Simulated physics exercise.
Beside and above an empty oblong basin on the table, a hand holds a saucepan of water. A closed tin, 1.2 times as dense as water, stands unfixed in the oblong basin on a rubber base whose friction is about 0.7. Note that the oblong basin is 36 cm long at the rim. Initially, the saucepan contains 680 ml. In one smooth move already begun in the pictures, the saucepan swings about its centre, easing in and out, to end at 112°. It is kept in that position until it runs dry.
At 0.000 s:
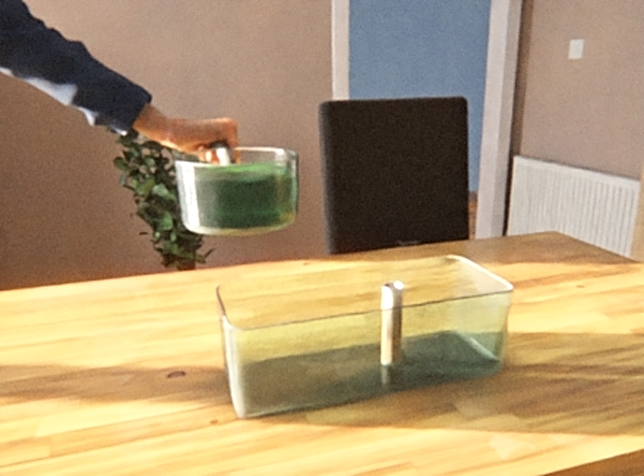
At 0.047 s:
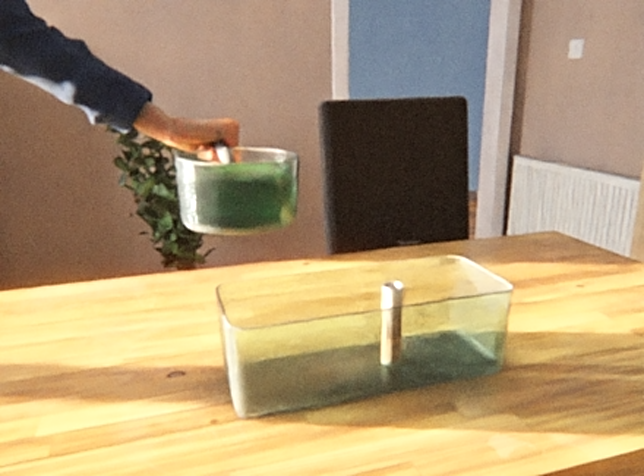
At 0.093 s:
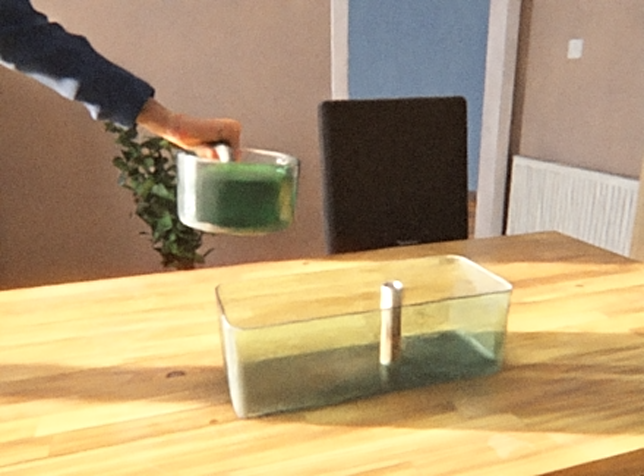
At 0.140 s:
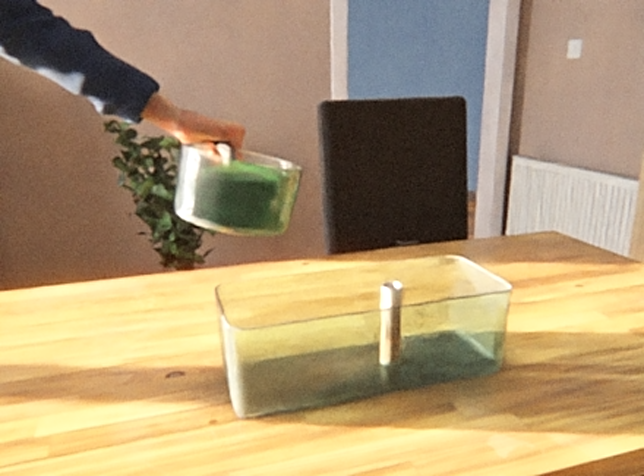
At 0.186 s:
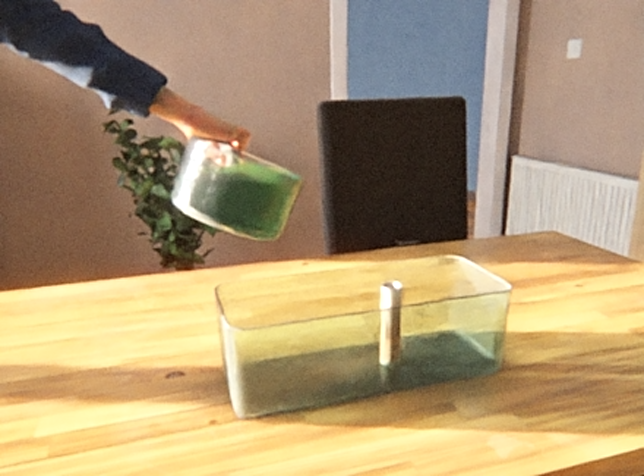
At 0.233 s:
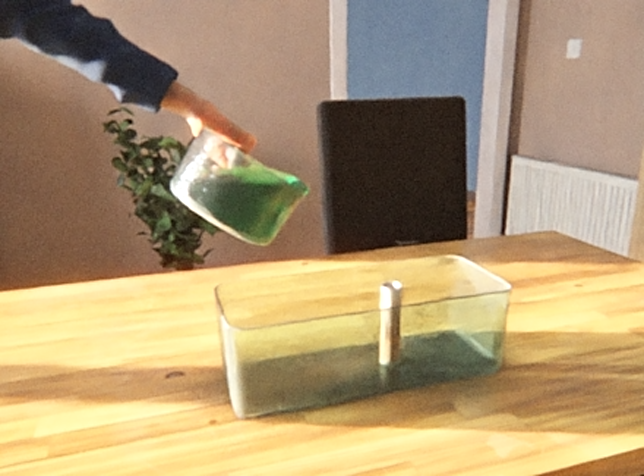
We see a hand holding a clear, round vessel of green liquid above an oblong basin and a slim, pale cylinder on a wooden table; the hand tilts the vessel clockwise, slowly then faster, lowering its right side.
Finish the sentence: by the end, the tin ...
By the end, the tin is still upright.
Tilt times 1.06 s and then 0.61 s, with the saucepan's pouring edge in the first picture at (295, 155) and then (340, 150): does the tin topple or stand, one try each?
Try 1: Still standing; try 2: Tipped over.
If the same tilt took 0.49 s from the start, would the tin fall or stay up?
In that case the tin stays vertical.
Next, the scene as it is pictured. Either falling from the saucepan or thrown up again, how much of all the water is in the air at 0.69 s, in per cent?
Near 6 in a hundred.
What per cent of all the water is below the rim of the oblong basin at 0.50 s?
Some 34 per cent.
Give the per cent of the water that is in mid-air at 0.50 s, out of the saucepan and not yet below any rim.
Estimate: Some 42 % of the total.
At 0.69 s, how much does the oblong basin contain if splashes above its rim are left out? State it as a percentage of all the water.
Roughly 90 per cent.
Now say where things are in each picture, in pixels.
The first picture shows tilt 0°; pouring edge (295, 155); surface from (180, 176) to (292, 169); the oblong basin's rim runs from (222, 307) to (486, 272); the tin's top is at (393, 290).
The second picture shows tilt 2°; pouring edge (296, 156); surface from (180, 175) to (292, 169).
The third picture shows tilt 6°; pouring edge (297, 161); surface from (181, 174) to (293, 170).
The fourth picture shows tilt 14°; pouring edge (299, 169); surface from (181, 174) to (294, 171).
The fifth picture shows tilt 24°; pouring edge (301, 180); surface from (179, 176) to (298, 173).
The sixth picture shows tilt 36°; pouring edge (300, 193); surface from (177, 174) to (294, 183); 3 per cent is over the edge.
After 0.50 s the tilt is 103° and 23 per cent is still to pour; the tin stands where it began.
After 0.69 s the tilt is 112° and 3 per cent is still to pour; the tin stands where it began.
After 0.89 s the tilt is 112° and 0 per cent is still to pour; the tin stands where it began.
After 1.11 s the tilt is 112° and 0 per cent is still to pour; the tin stands where it began.
In the end the tin stands where it began.
